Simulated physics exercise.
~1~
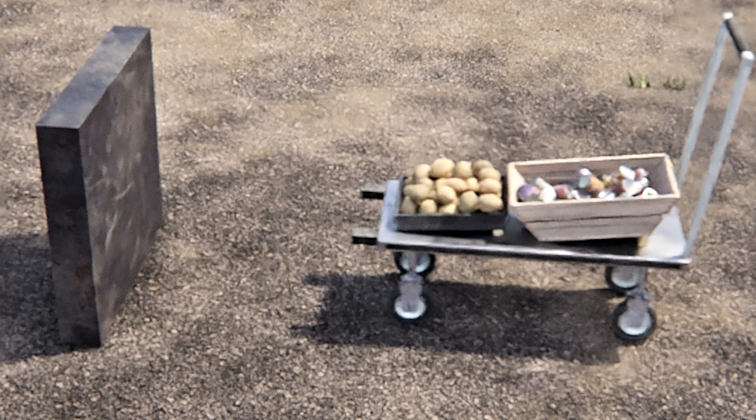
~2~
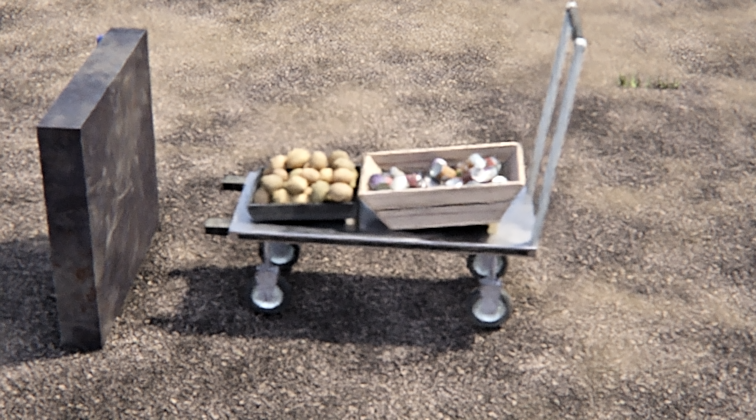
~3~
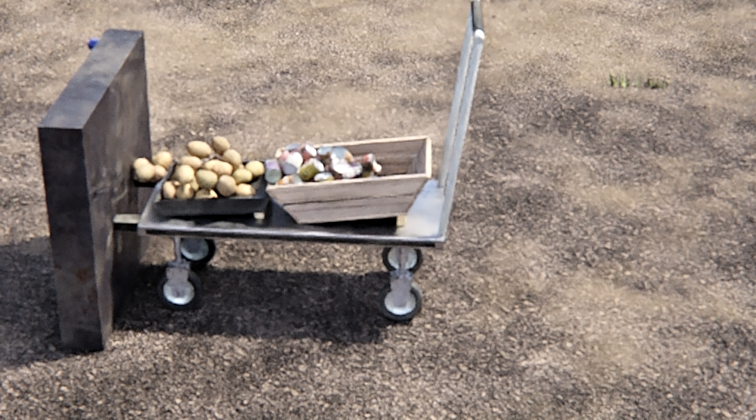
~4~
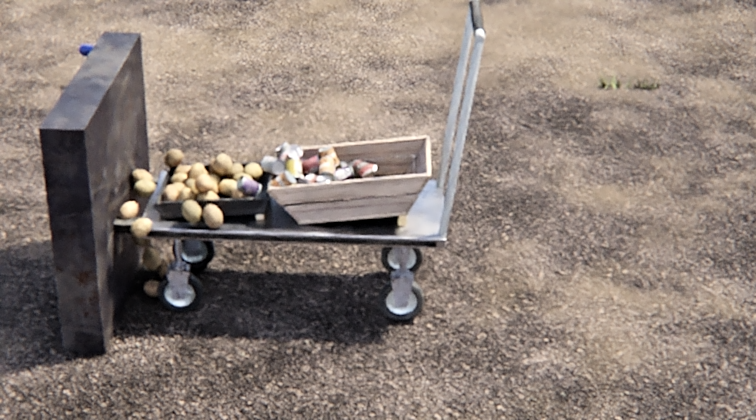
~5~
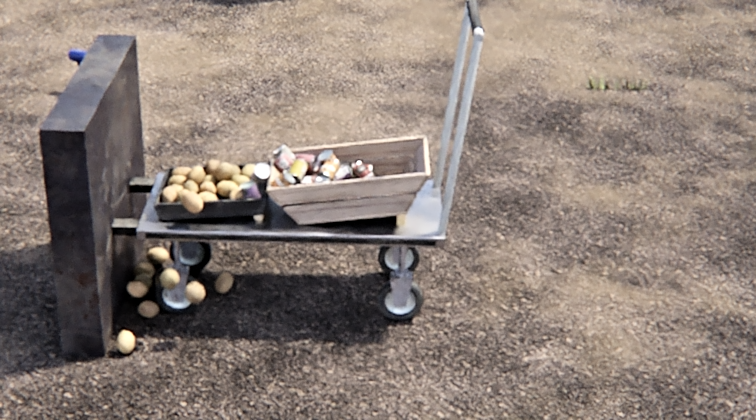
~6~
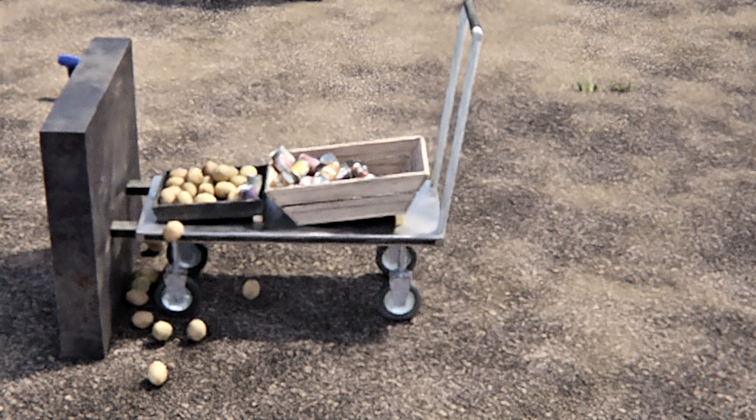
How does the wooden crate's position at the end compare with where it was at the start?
It ends up well to the left of where it began, much closer to the dark wall, still sitting on the trolley beside the black crate.
